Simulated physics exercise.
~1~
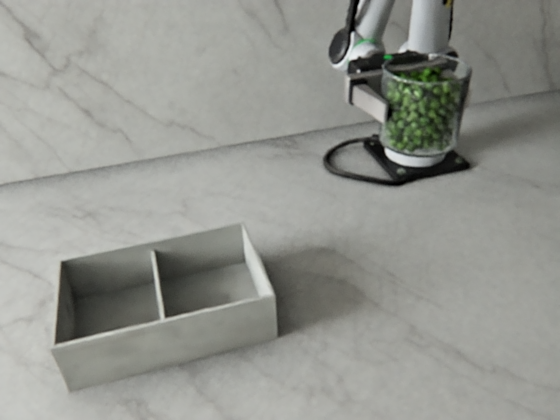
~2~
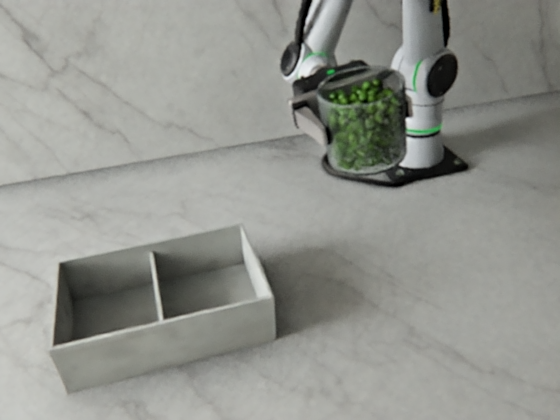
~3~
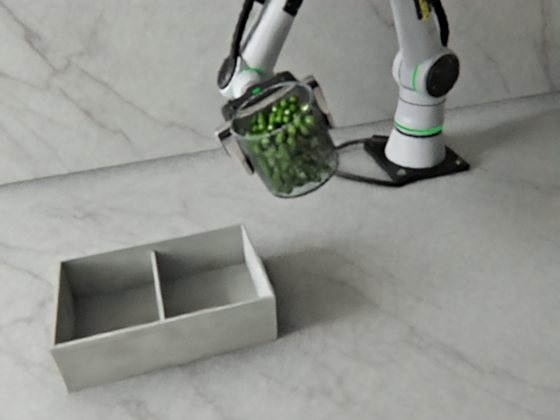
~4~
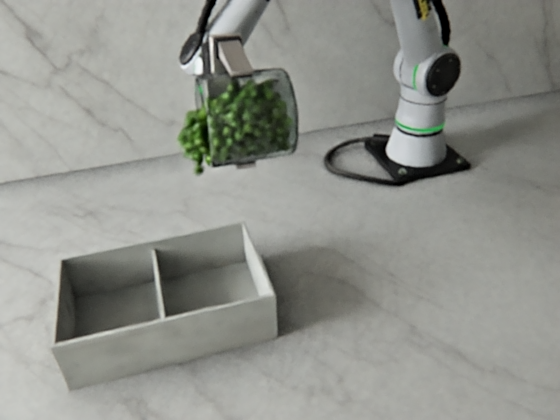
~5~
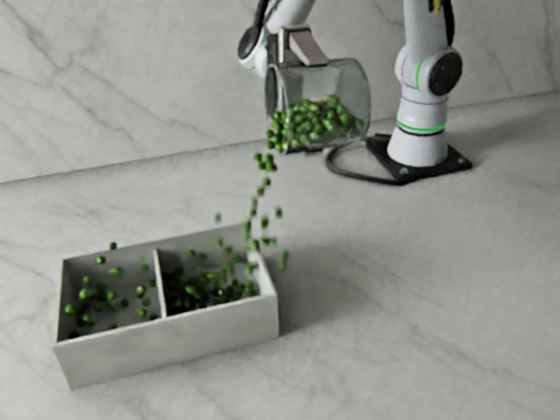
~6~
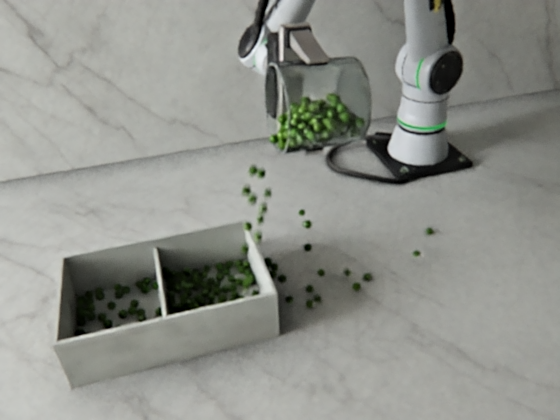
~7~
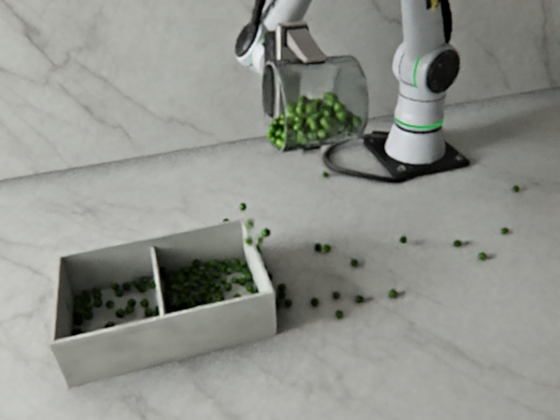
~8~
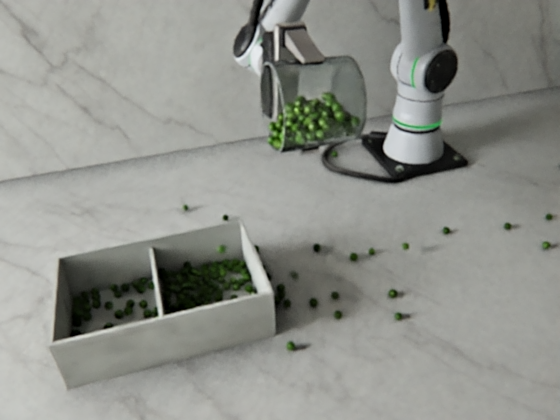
A pale marble surface with a matching wall behind it is seen from above at an angle, the view swaying slightly. A white robot arm with green light rings stands at upper right, gripping a clear beaker full of green beads, while an open grey box with two compartments sits at lower left. The arm carries the beaker left, tilting it onto its side until beads bulge from its mouth. It then shifts back right as beads stream down into both compartments. Some bounce and roll rightward across the table. The beaker finally hangs still on its side, partly full, with beads scattered around the box.
